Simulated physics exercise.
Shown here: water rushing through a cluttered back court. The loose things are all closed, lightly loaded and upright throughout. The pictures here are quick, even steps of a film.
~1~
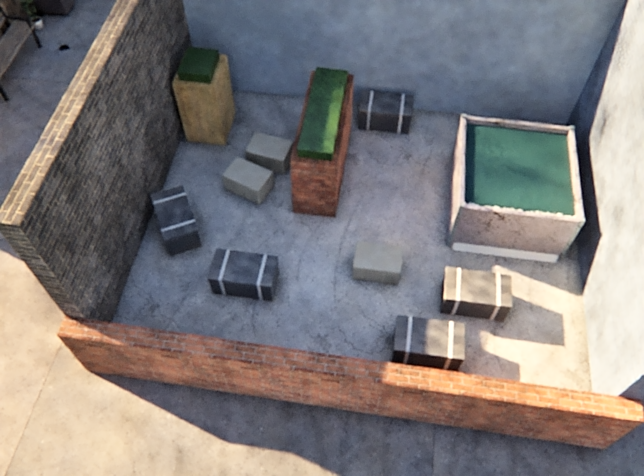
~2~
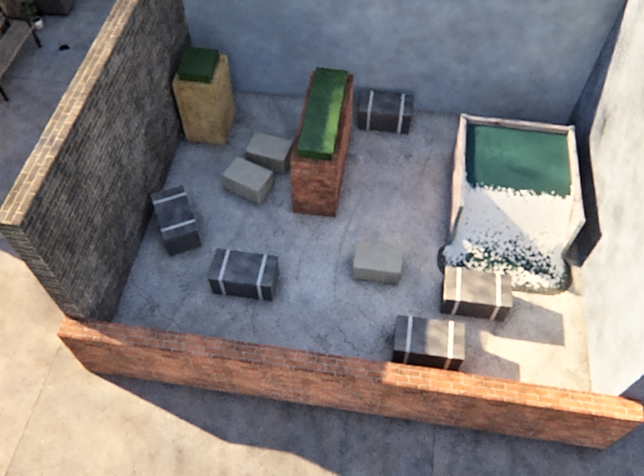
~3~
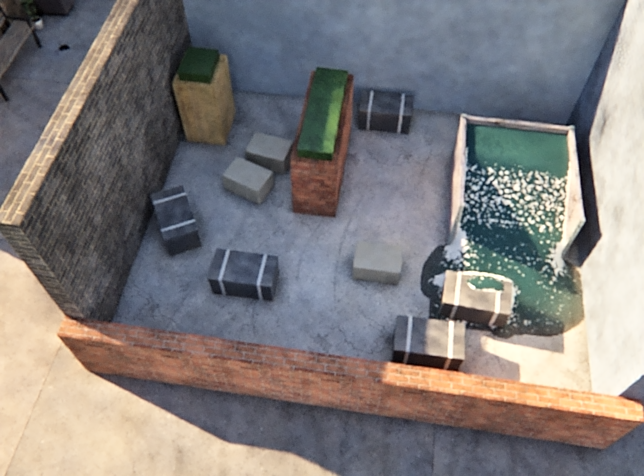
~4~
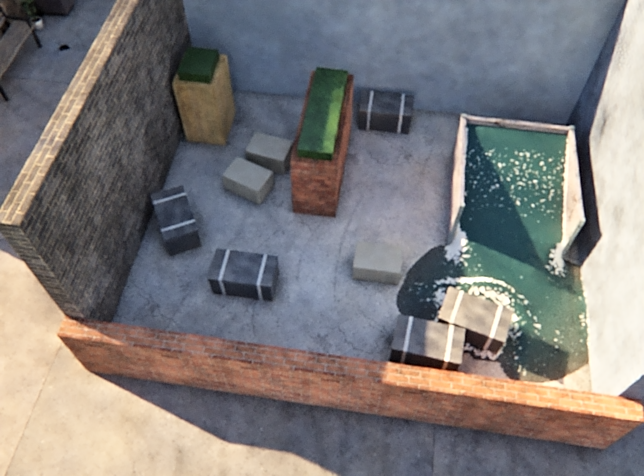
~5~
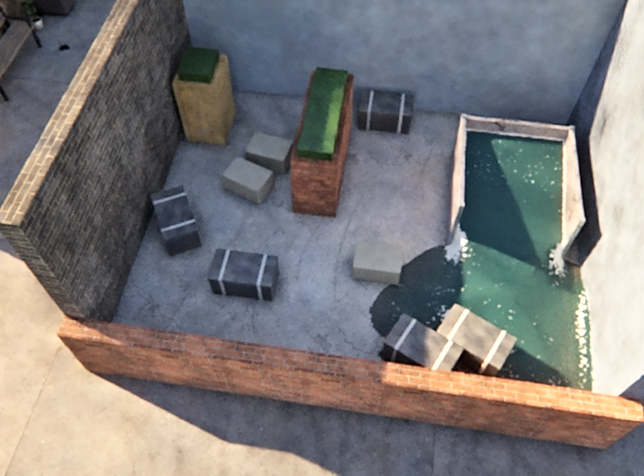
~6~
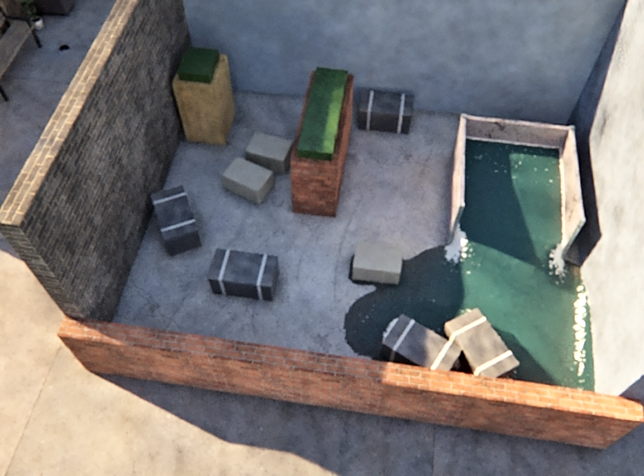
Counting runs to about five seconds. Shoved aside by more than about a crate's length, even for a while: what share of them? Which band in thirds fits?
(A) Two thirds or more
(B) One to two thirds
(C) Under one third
Two thirds or more.
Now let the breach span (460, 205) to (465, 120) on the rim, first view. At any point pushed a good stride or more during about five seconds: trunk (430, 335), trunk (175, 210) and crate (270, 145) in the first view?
Object by object: Short of it, covered the distance, short of it.
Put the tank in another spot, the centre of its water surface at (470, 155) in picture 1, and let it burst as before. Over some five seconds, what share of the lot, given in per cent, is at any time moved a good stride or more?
Close to 90 %.
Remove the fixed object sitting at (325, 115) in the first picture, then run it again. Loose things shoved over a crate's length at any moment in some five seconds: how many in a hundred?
I reckon 90 percent.
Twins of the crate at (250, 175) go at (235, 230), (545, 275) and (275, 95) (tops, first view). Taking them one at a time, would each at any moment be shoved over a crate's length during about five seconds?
One after the other: Yes, shifted that much, short of that.
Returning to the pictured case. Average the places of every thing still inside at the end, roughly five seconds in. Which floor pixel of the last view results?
Close to pixel (261, 178).
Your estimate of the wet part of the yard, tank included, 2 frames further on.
Estimate: Near 30 %.
A moment on, 1 of 8 are well off their spots; 1 afloat.
Next, 2 of 8 are well off their spots; 0 afloat.
Later, 6 of 8 are well off their spots; 2 afloat.
In the end, 6 of 8 are well off their spots, and 6 have been at some point; 5 afloat.
